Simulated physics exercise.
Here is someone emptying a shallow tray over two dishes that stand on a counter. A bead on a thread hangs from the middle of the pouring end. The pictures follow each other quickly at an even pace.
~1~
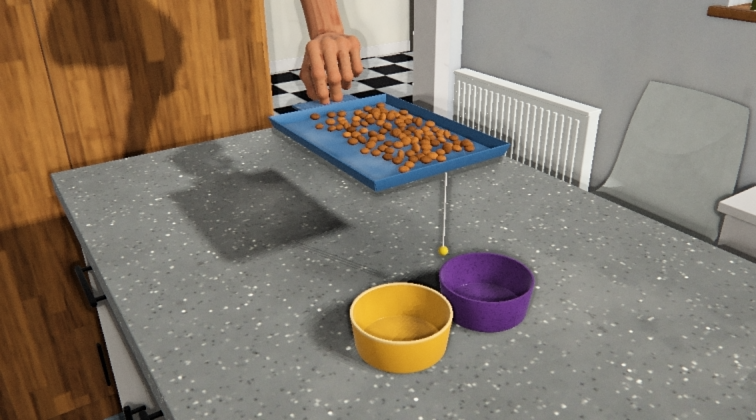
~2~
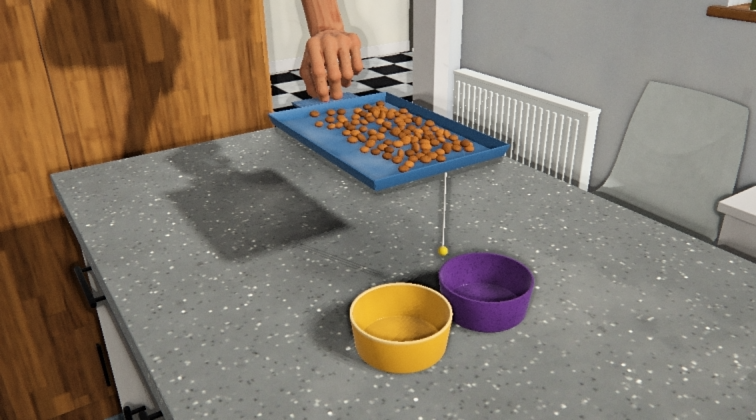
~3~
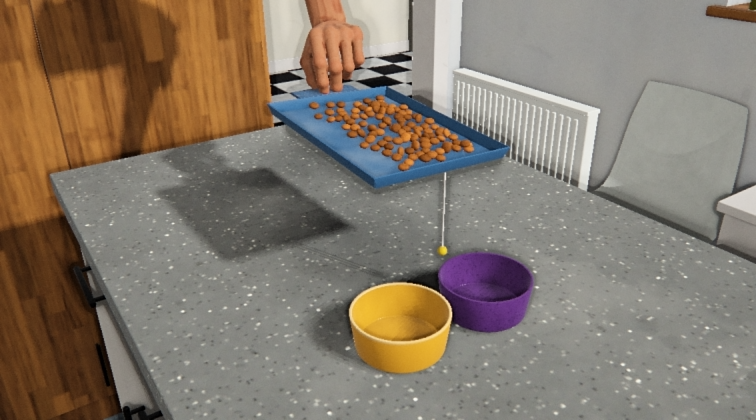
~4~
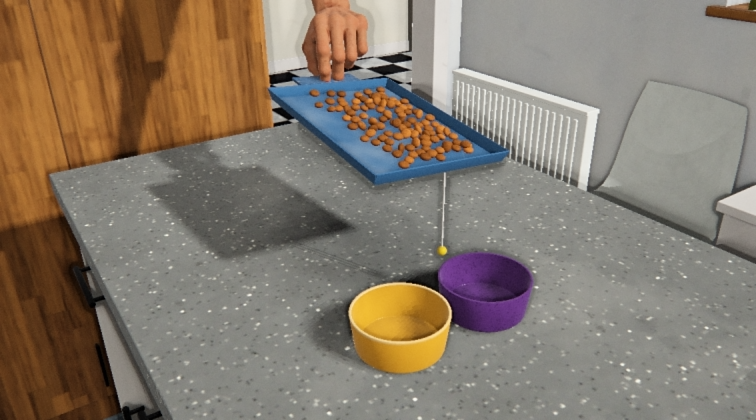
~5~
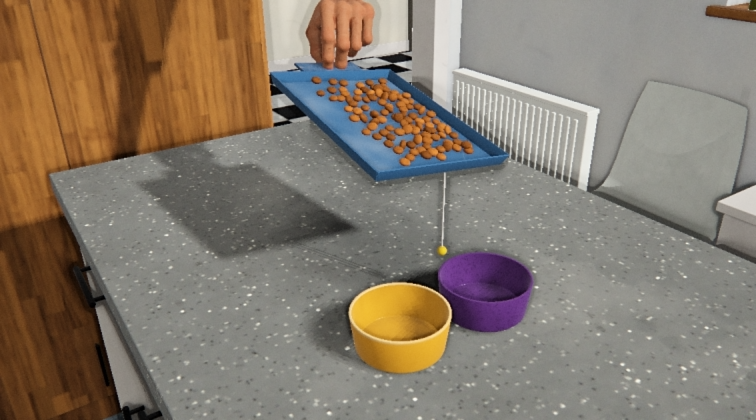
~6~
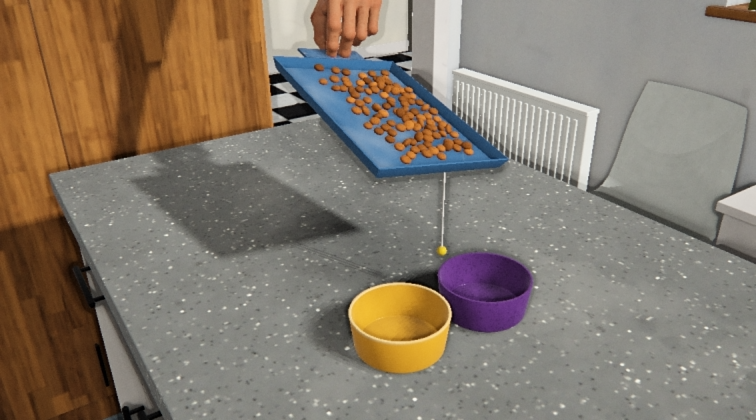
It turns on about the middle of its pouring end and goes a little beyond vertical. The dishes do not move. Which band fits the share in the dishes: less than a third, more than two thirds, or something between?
The two hold less than a third of the load.
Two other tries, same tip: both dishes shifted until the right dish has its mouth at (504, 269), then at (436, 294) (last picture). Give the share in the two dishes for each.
Roughly 40 per cent, and 0 per cent.
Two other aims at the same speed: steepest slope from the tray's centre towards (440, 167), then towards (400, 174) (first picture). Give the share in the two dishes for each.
Roughly 70 per cent, and 80 per cent.
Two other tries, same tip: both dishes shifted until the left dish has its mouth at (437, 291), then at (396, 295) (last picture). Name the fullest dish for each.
One: The right one. Two: The right-hand dish.
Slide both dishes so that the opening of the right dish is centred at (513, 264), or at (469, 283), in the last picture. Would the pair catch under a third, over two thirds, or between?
At the first place one to two thirds, at the second under a third.
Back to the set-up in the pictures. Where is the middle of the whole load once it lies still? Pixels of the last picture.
Around (504, 269).
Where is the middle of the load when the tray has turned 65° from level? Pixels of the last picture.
Close to (477, 154).
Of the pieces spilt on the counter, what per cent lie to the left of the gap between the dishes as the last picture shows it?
Some 0 per cent.
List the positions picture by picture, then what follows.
In the first frame, corners of the pouring end at (376, 179) and (505, 143), level; middle of the load at (394, 133), bits of cat kibble; left dish at (431, 351); right dish at (518, 312); bead on its thread at (443, 251).
In the second frame, corners of the pouring end at (376, 178) and (504, 144), level; middle of the load at (394, 132).
In the third frame, corners of the pouring end at (376, 176) and (504, 146), tipped barely, lowest at the right corner; middle of the load at (394, 128).
In the fourth frame, corners of the pouring end at (377, 172) and (504, 150), tipped a little, lowest at the right corner; middle of the load at (394, 123).
In the fifth frame, corners of the pouring end at (379, 169) and (504, 153), tipped a little, lowest at the right corner; middle of the load at (396, 117).
In the sixth frame, corners of the pouring end at (381, 166) and (503, 157), tipped clearly, lowest at the right corner; middle of the load at (398, 112); left dish at (430, 351); right dish at (517, 311).
Soon, tray tipped steeply; most on the tray; a stray few outside both; a small part in the air.
A while on, tray tipped past a quarter turn; a small part in the right dish; most outside both.
Towards the end, tray tipped past a quarter turn; a small part in the right dish; most outside both.
Finally, tray tipped past a quarter turn; none in the left dish; a small part in the right dish; most outside both.
